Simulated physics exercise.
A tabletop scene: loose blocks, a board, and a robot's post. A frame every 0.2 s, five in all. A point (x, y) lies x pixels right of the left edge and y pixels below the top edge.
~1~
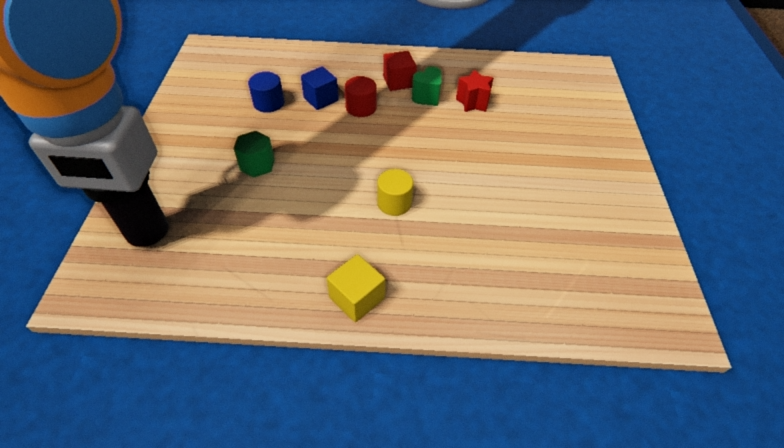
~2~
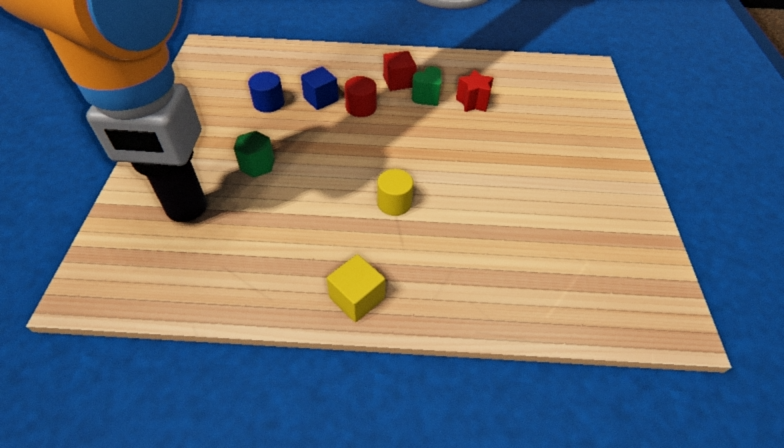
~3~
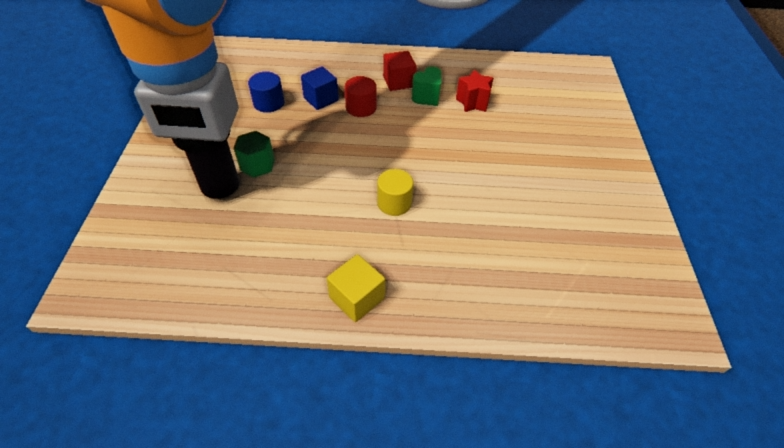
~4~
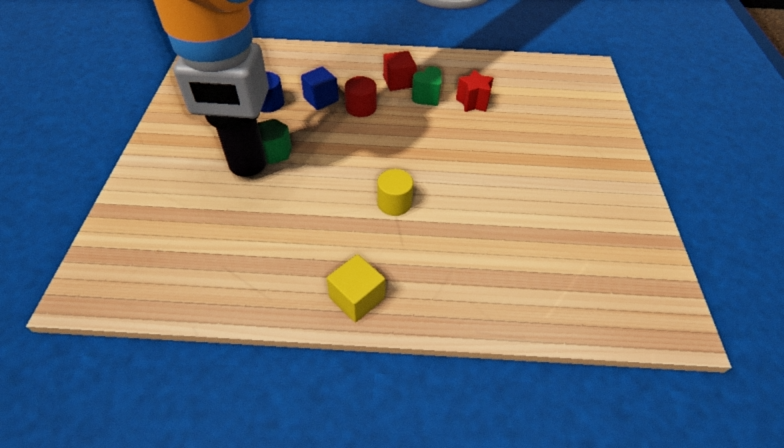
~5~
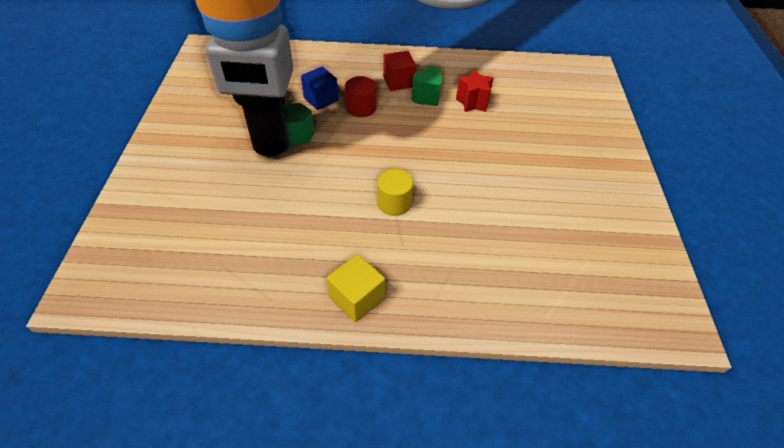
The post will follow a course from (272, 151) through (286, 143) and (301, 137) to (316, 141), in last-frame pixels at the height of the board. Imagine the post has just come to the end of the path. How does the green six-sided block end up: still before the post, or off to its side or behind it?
I'd say the green six-sided block has slipped off and sits beside or behind the post.
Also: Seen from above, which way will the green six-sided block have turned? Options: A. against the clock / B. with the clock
My answer is option A.
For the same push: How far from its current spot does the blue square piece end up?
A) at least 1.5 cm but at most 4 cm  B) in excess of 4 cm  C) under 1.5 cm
The answer is C.
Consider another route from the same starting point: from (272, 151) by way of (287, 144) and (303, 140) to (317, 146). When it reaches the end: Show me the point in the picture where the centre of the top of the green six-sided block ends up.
It should be at about (318, 99).
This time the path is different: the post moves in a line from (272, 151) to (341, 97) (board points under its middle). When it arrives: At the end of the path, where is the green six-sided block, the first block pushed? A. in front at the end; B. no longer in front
My pick is A.
The first path, step by step. Halfway along, post at (291, 132); green six-sided block at (313, 100).
At the end, post at (315, 134); green six-sided block at (321, 97), turned 25° anticlockwise; blue square piece not moved.
